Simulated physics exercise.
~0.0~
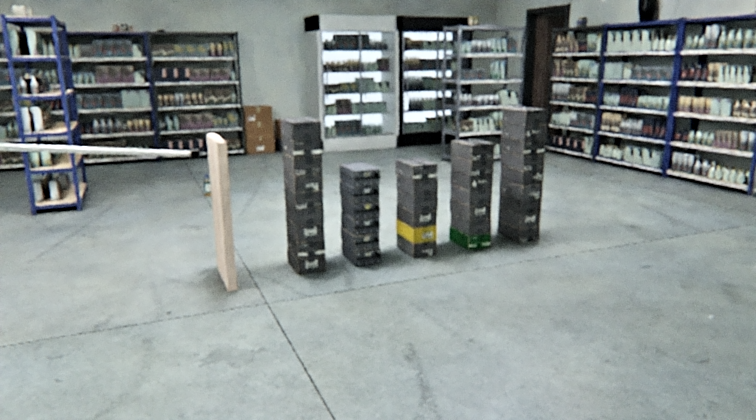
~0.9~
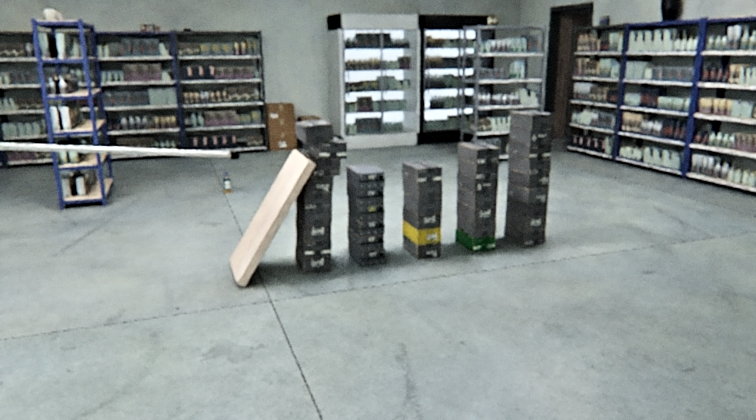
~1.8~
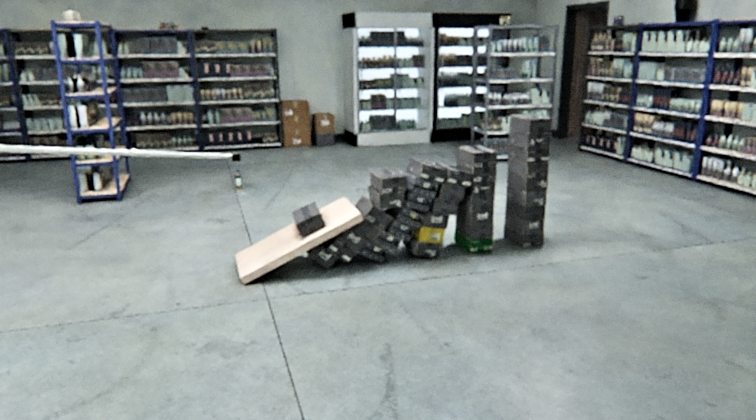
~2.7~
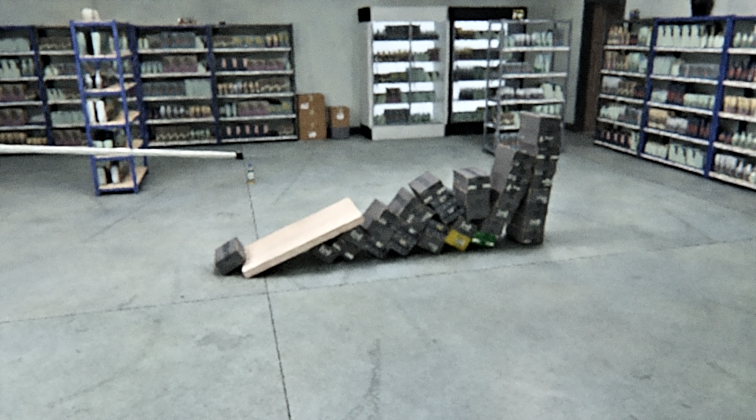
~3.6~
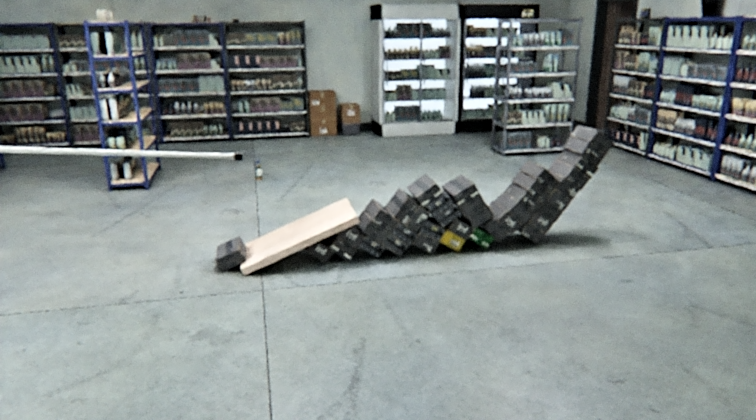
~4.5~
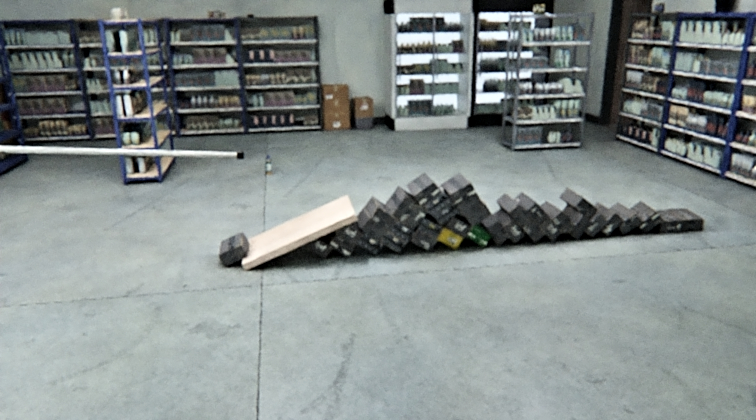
In a storeroom lined with shelves, a pale board tipped right beside a long pole and knocked into a row of dark box stacks, which toppled one after another until they lay in a low, jumbled line stretching to the right.
